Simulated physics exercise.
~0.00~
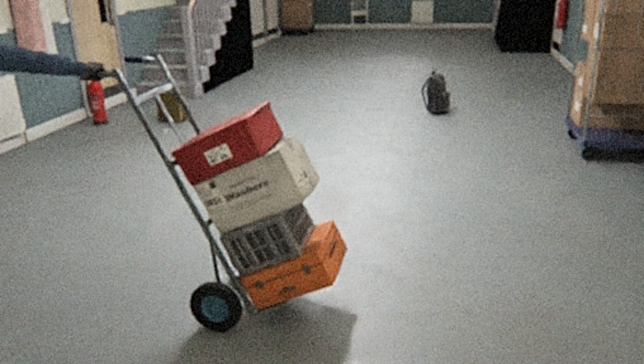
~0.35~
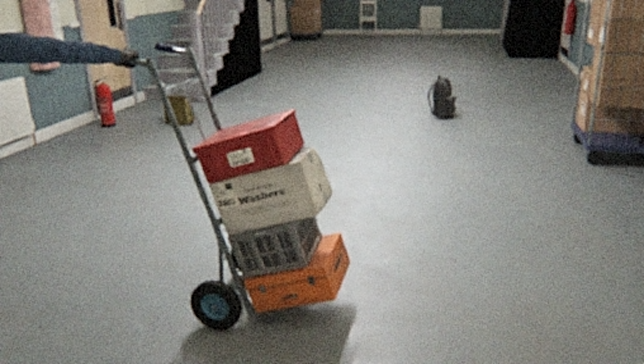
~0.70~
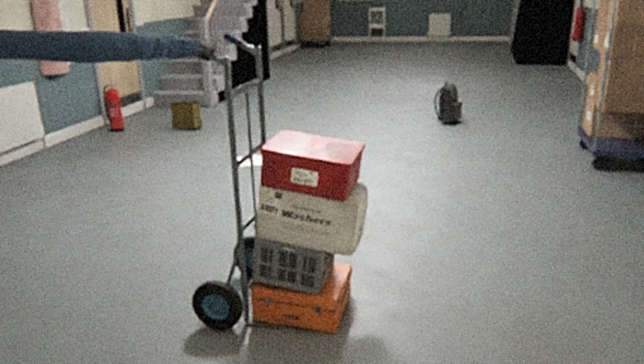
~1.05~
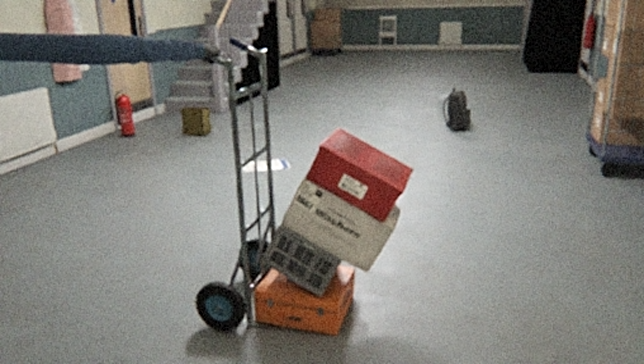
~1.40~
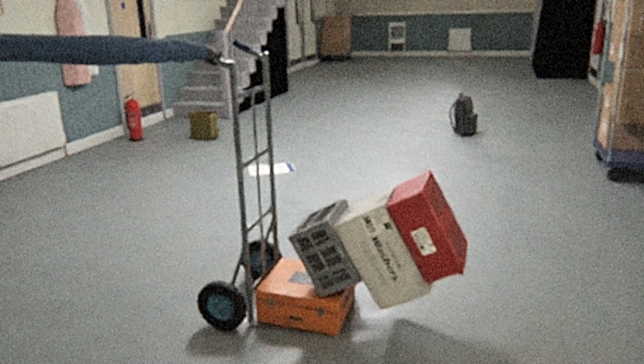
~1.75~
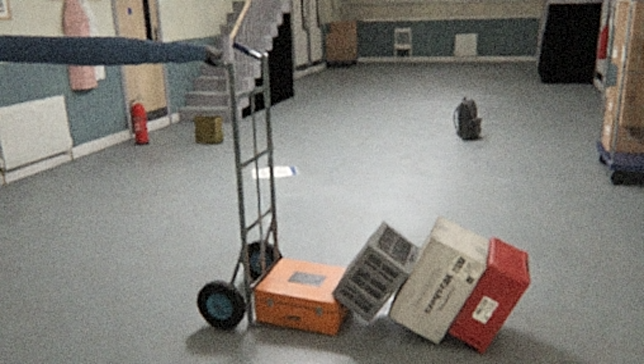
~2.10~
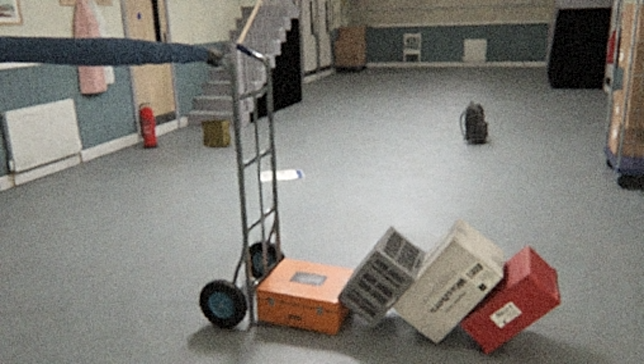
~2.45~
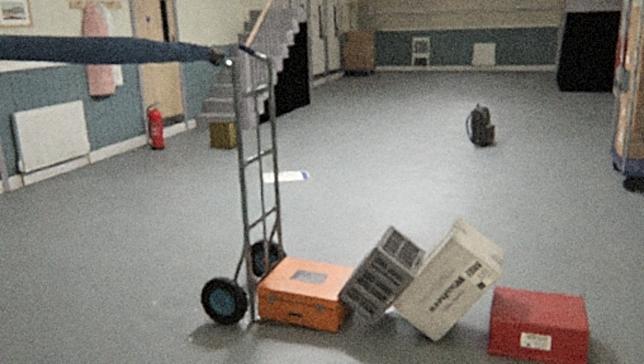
A sleeved arm tipped a loaded hand truck upright, and the grey crate, white parcel and red tote toppled off to the right, ending in a leaning row with the red tote flat on the floor, while the orange toolbox stayed at the truck's base.
